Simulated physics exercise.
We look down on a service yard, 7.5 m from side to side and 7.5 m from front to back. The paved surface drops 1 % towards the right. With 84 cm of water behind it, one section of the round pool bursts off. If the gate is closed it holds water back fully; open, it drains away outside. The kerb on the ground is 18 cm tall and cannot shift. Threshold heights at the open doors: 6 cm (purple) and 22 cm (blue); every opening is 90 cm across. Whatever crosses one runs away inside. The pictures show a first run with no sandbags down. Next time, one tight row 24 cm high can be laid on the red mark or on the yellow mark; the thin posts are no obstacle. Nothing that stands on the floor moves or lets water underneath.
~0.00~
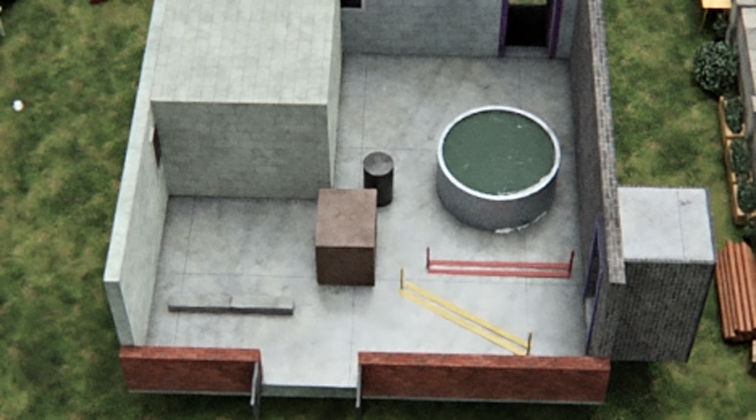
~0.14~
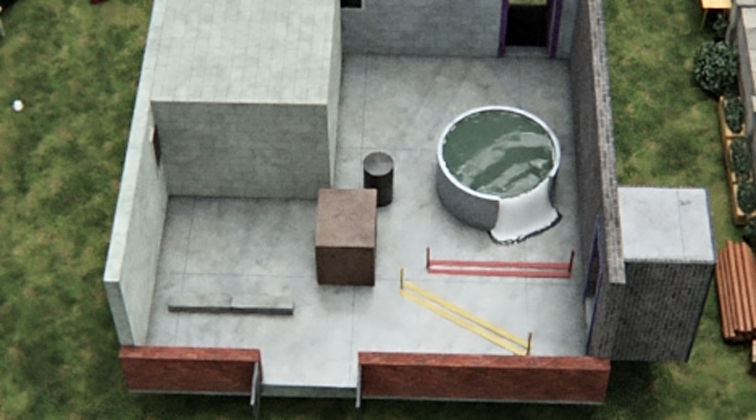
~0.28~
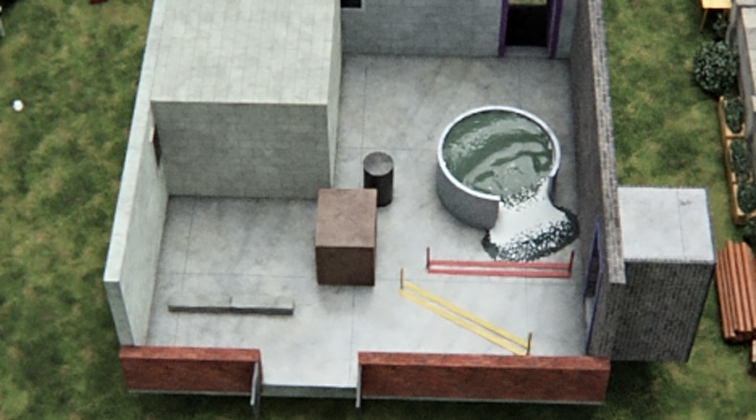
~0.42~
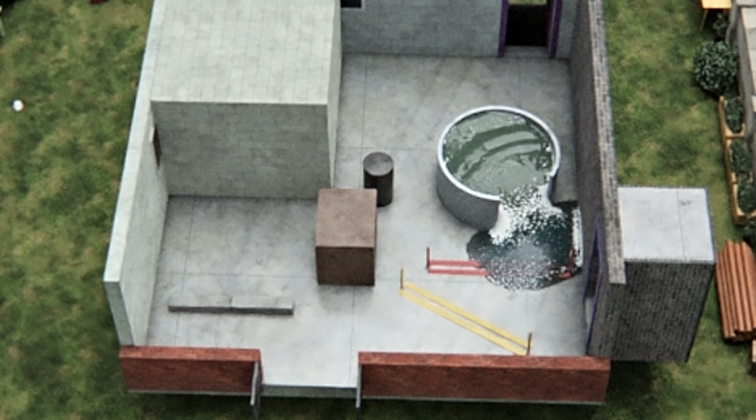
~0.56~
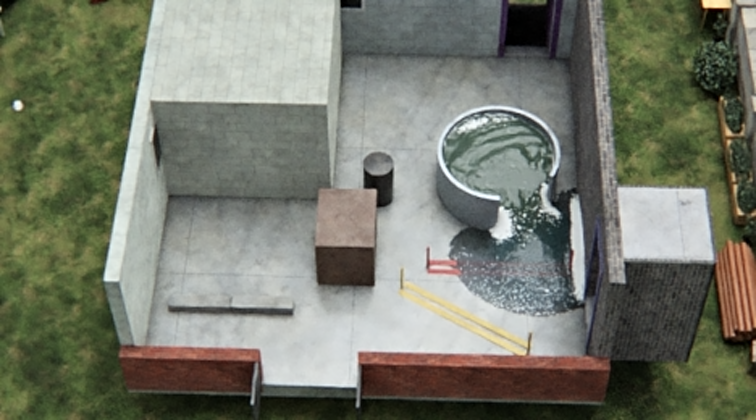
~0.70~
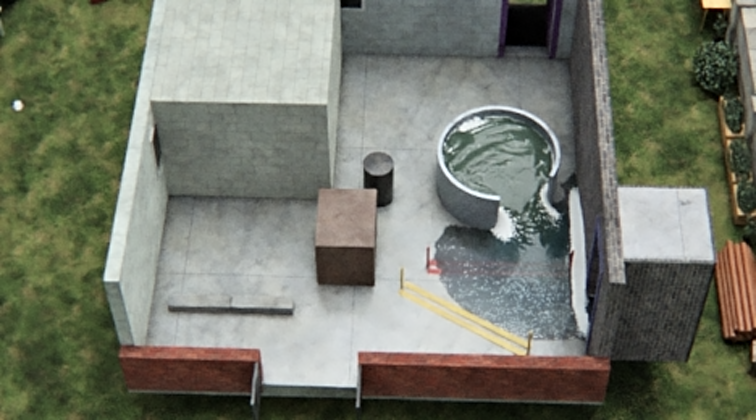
Round pool in a walled yard bursting open at its front, water pouring out and spreading across the paving over red rails.
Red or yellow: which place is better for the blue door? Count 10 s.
Choose red.
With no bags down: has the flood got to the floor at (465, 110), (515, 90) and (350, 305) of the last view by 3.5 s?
In turn: Dry, under water, wet.
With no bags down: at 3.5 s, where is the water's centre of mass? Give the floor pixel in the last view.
Around (478, 270).
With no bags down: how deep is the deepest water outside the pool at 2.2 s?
About 51 cm.
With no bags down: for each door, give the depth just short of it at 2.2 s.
In cm: Purple 0, blue 19.
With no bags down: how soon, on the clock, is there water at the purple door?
Purple 3.0 s.
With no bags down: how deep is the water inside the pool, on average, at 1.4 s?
Roughly 50 cm on average.
After 1.4 s water covers 20 % of the floor and is deepest (62 cm) near (583, 381) in the run without bags; in at the blue door, 1 L with no bags, 0 L with the row on red, 0 L on yellow.
After 2.2 s water covers 25 % of the floor and is deepest (51 cm) near (573, 381) in the run without bags; in at the blue door, 3 L with no bags, 0 L with the row on red, 4 L on yellow.
After 3.5 s water covers 50 % of the floor and is deepest (30 cm) near (571, 345) in the run without bags; in at the blue door, 20 L with no bags, 0 L with the row on red, 58 L on yellow.
After 6.0 s water covers 75 % of the floor and is deepest (24 cm) near (168, 200) in the run without bags; in at the blue door, 32 L with no bags, 0 L with the row on red, 86 L on yellow.
After 10.0 s water covers 95 % of the floor and is deepest (12 cm) near (444, 215) in the run without bags; in at the blue door, 32 L with no bags, 0 L with the row on red, 86 L on yellow.
